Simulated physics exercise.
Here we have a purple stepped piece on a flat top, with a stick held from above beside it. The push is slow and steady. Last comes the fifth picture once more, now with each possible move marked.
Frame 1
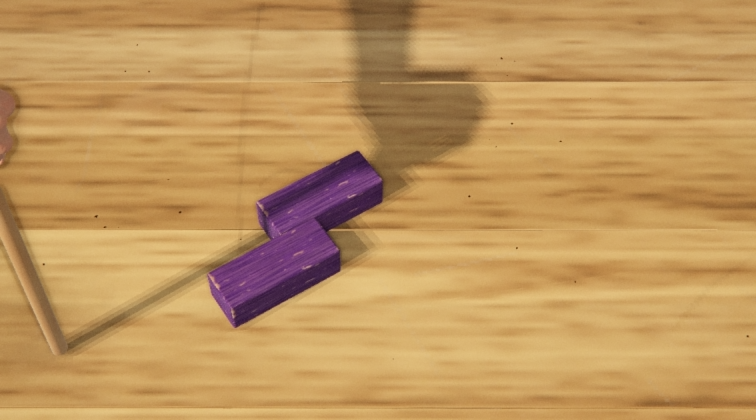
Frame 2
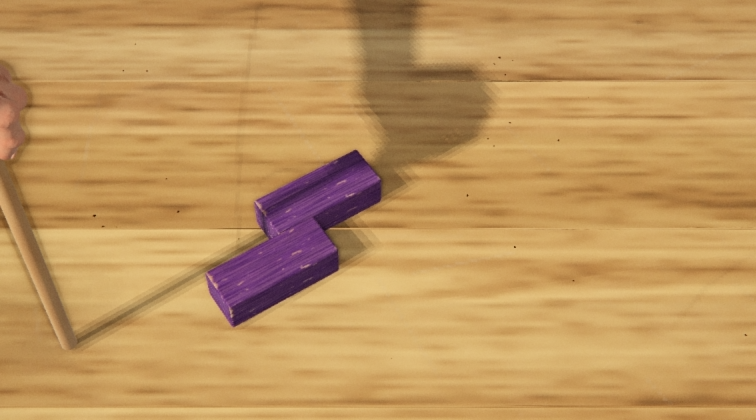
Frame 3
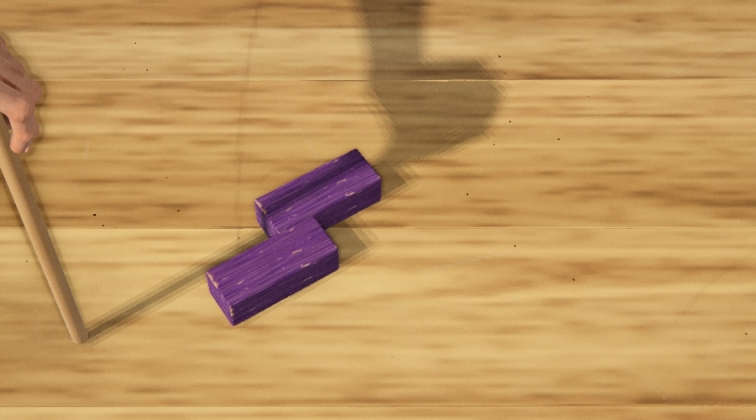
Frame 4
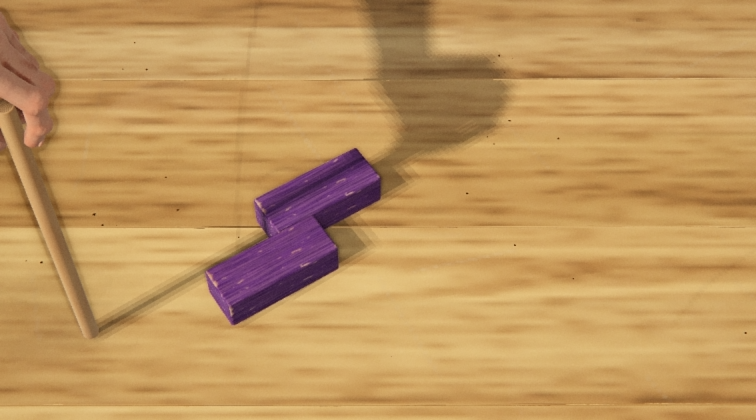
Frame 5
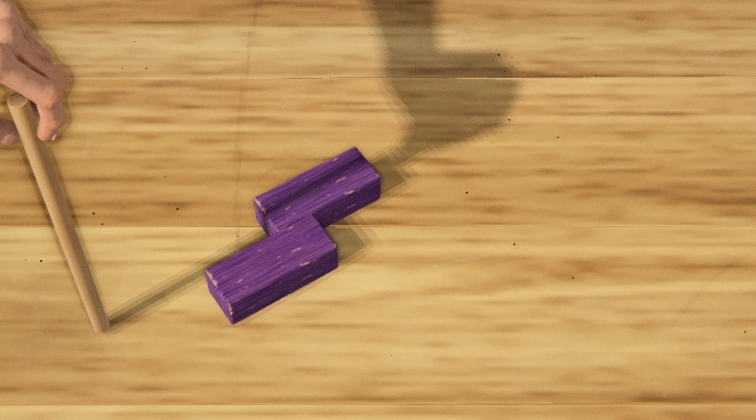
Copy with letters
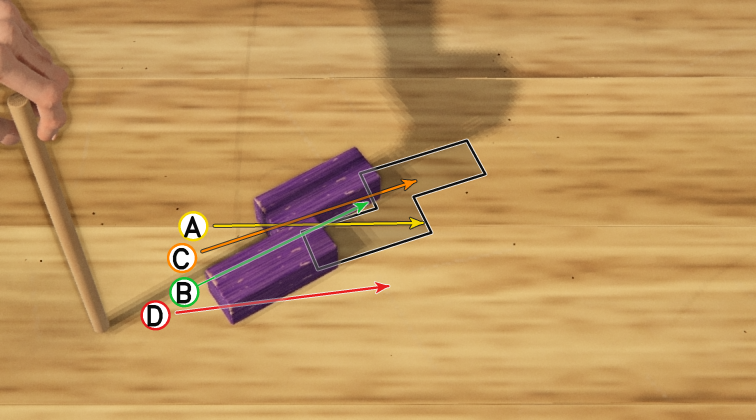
At first, a purple stepped piece rests on a wooden surface while a stick slants down at the left, its lower tip off to the piece's left. A hand comes further into view as it carries the stick slowly right and slightly upward, nearer the piece, which stays practically still.
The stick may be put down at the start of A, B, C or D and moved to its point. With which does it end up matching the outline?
B.
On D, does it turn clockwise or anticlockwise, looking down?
Anticlockwise.
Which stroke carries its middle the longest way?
Stroke A.
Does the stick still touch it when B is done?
Yes.
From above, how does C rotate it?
Clockwise.
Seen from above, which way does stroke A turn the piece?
On that stroke, clockwise.
On the marked copy, A from (214, 226) to (423, 223); B from (214, 278) to (367, 203); C from (202, 251) to (415, 181); D from (176, 313) to (388, 286).
With B. Early on, foot of the stick (272, 251), piece (274, 257).
Further on, foot of the stick (326, 224), piece (328, 230).
At the end, foot of the stick (367, 204), piece (367, 209); it fills the outline.
As for the rest, A leaves the piece out of the outline, at (388, 229); C leaves the piece out of the outline, at (360, 207); D leaves the piece out of the outline, at (388, 207).
